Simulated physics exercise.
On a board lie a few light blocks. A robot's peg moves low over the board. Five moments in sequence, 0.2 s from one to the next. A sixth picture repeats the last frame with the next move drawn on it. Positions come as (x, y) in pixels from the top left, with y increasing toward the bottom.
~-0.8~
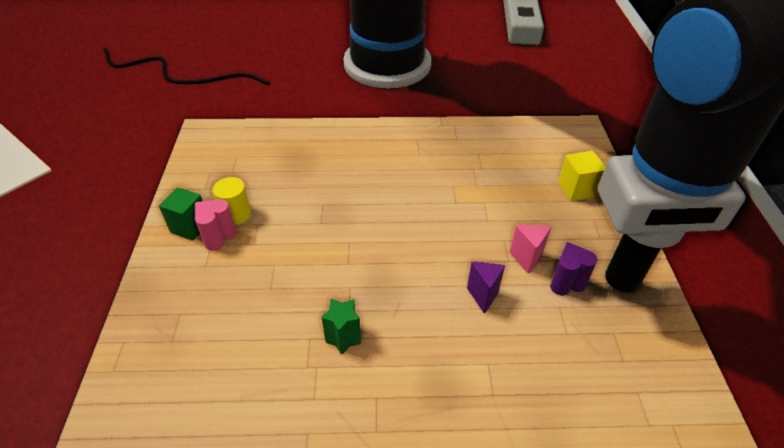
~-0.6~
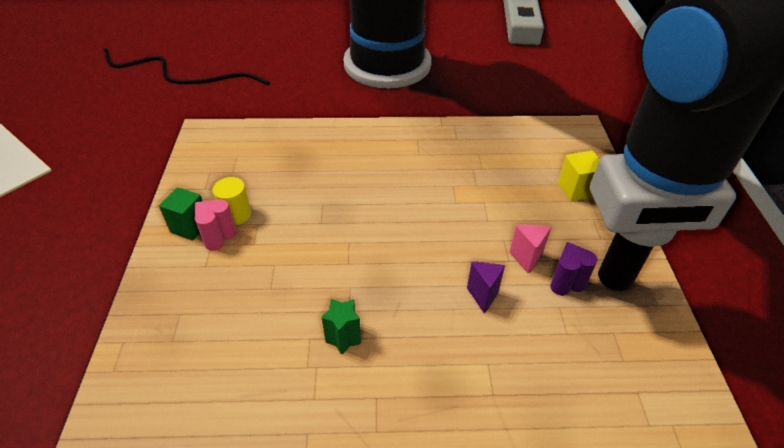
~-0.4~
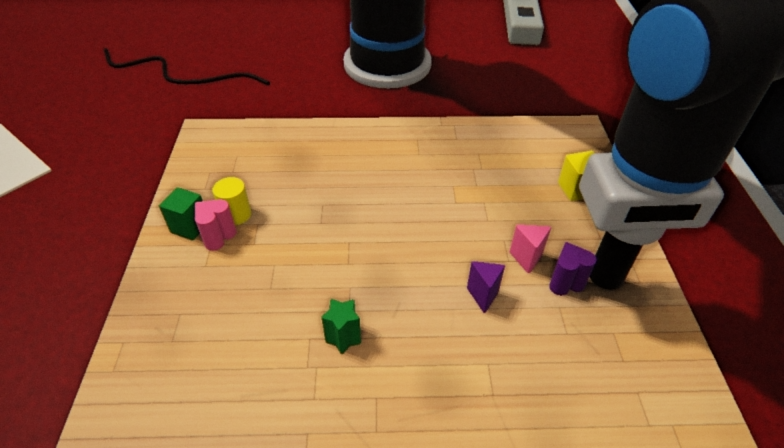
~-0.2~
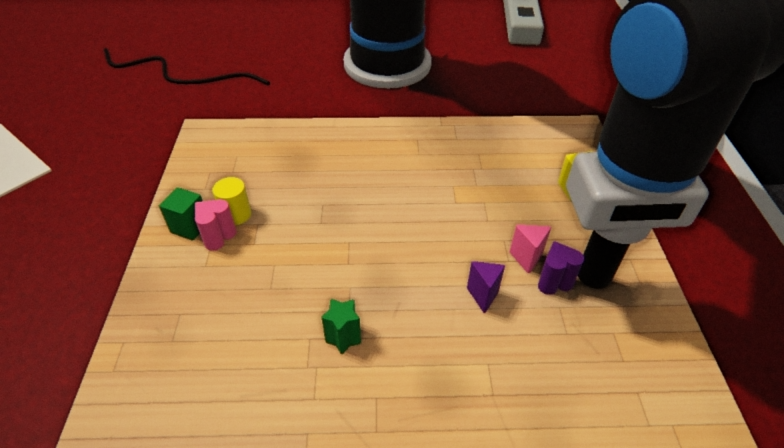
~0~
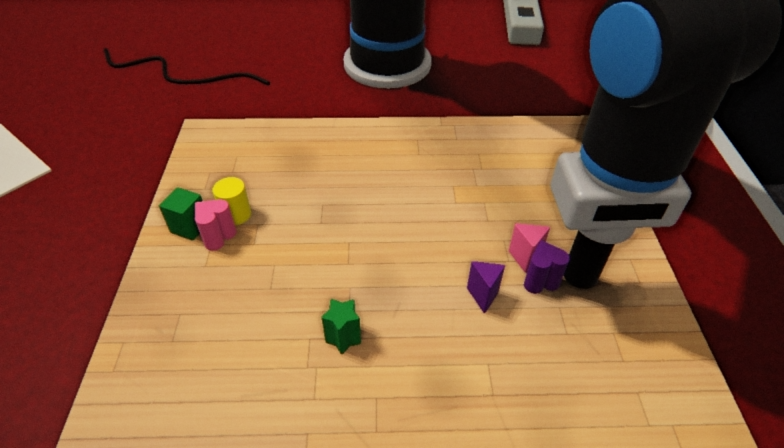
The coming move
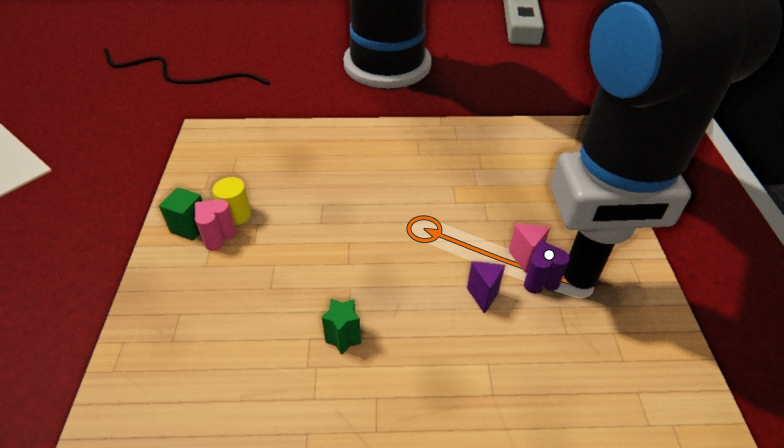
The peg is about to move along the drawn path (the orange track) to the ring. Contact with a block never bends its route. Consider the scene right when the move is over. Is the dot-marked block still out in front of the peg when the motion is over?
No, I don't think so.
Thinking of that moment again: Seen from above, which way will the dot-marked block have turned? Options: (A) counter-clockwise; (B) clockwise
A: Counter-clockwise.
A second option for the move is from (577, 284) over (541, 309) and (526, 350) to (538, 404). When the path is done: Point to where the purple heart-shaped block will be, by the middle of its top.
The middle of the upper face of the purple heart-shaped block will lie at about (523, 260) in the picture.
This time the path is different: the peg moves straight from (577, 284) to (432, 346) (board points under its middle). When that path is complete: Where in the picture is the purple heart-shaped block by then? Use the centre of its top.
Its top middle will sit at (507, 256).
Path on the board, from (577, 284) via (522, 267) and (471, 248), ending at (424, 229); the dot is on the purple heart-shaped block.
What follows on the original path. One third of the way, peg (523, 257); purple triangular block (486, 273); pink triangular block (510, 221), turned 25° clockwise; purple heart-shaped block (501, 254), turned 70° anticlockwise.
Two thirds of the way, peg (472, 239); purple triangular block (486, 274); pink triangular block (485, 203), turned 75° clockwise; purple heart-shaped block (487, 249).
At the end, peg (425, 220); purple triangular block (486, 274); pink triangular block (484, 203), turned 80° clockwise; purple heart-shaped block (487, 249), turned 140° anticlockwise.
